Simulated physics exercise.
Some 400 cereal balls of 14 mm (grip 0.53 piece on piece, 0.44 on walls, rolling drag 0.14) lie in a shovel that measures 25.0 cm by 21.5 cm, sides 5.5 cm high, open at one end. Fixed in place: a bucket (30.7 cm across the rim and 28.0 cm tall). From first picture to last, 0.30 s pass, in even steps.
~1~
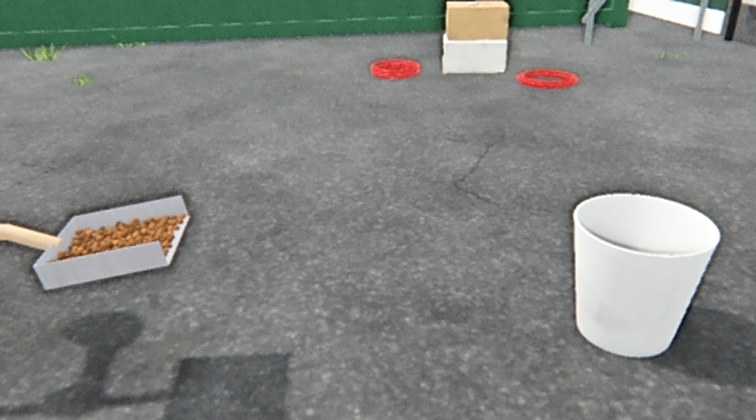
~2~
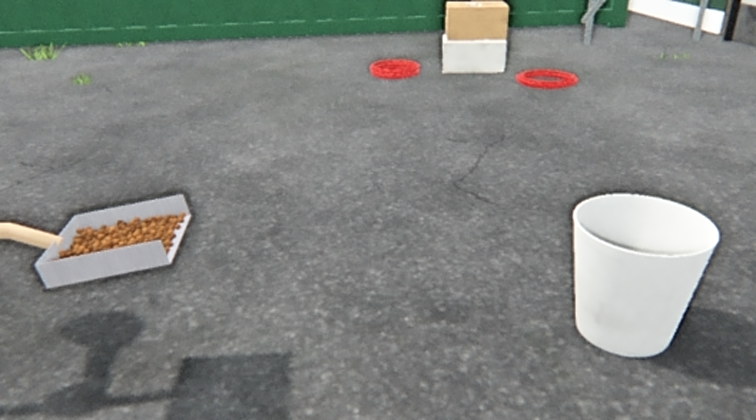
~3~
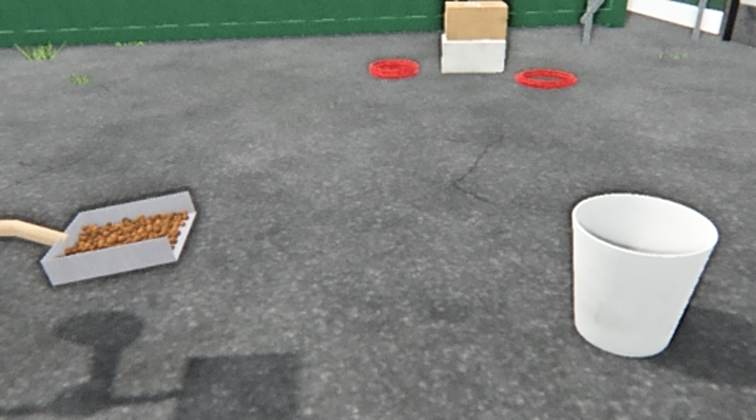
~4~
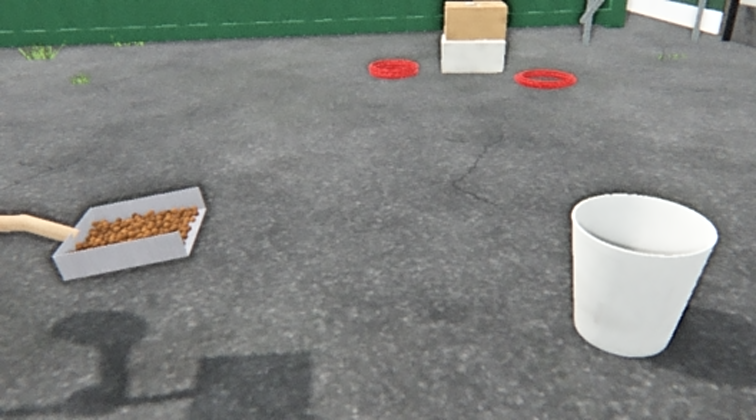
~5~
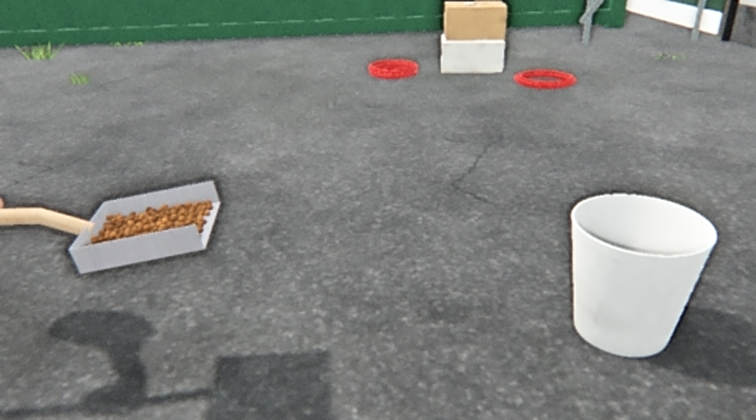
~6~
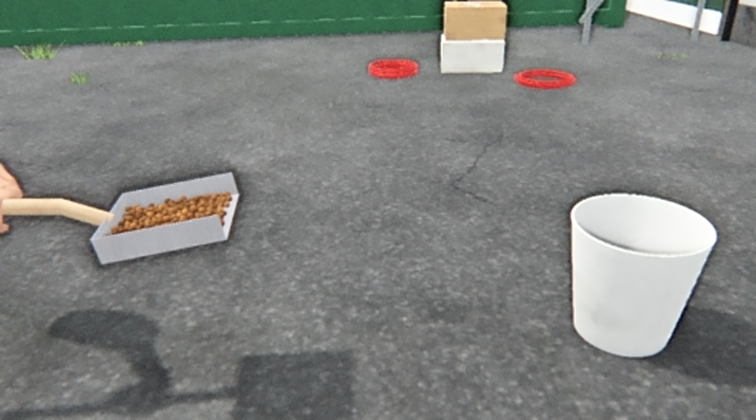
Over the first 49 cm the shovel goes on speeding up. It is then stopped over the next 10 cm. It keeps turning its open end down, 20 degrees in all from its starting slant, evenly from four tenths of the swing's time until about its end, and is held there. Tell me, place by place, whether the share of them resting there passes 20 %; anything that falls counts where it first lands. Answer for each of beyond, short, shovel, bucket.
Beyond - does not pass, short - passes, shovel - does not pass, bucket - does not pass.
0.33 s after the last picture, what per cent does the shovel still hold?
Share still on the shovel: Around 100 percent.
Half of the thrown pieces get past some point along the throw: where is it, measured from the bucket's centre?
Offset: Approx. 10 cm short.
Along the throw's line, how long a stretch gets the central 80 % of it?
Something like 10 cm, give or take.
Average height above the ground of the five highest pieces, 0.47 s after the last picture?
Height: Roughly 60 cm.
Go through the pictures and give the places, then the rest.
Shovel at (98, 256); tilt 8 degrees; moved 0.0 cm; low side left; open edge at (179, 239); middle of the load at (117, 243); bucket at (644, 222), in the first picture.
Shovel at (99, 255); tilt 8 degrees; moved 0.6 cm; low side left; open edge at (181, 238); middle of the load at (118, 242), in the second picture.
Shovel at (105, 252); tilt 8 degrees; moved 2.2 cm; low side left; open edge at (187, 235); middle of the load at (123, 239), in the third picture.
Shovel at (117, 247); tilt 8 degrees; moved 4.9 cm; low side left; open edge at (197, 230); middle of the load at (133, 234), in the fourth picture.
Shovel at (134, 239); tilt 8 degrees; moved 8.6 cm; low side left; open edge at (213, 224); middle of the load at (148, 228), in the fifth picture.
Shovel at (156, 230); tilt 8 degrees; moved 13.6 cm; low side left; open edge at (233, 215); middle of the load at (168, 219); bucket at (641, 222), in the sixth picture.
Then, 0.18 s after the last picture, tilt 0 degrees; shovel 100 %; middle of all pieces near (254, 178).
Then, 0.33 s after the last picture, tilt 9 degrees; shovel 100 %; middle of all pieces near (361, 128).
Then, 0.47 s after the last picture, tilt 12 degrees; shovel 20 %, in the air 80 %; middle of all pieces near (464, 138).
Then, 0.60 s after the last picture, tilt 12 degrees; bucket 5 %, in the air 95 %; middle of all pieces near (544, 204).
In the end, beyond 0 %, short 95 %, shovel 0 %, bucket 5 %.
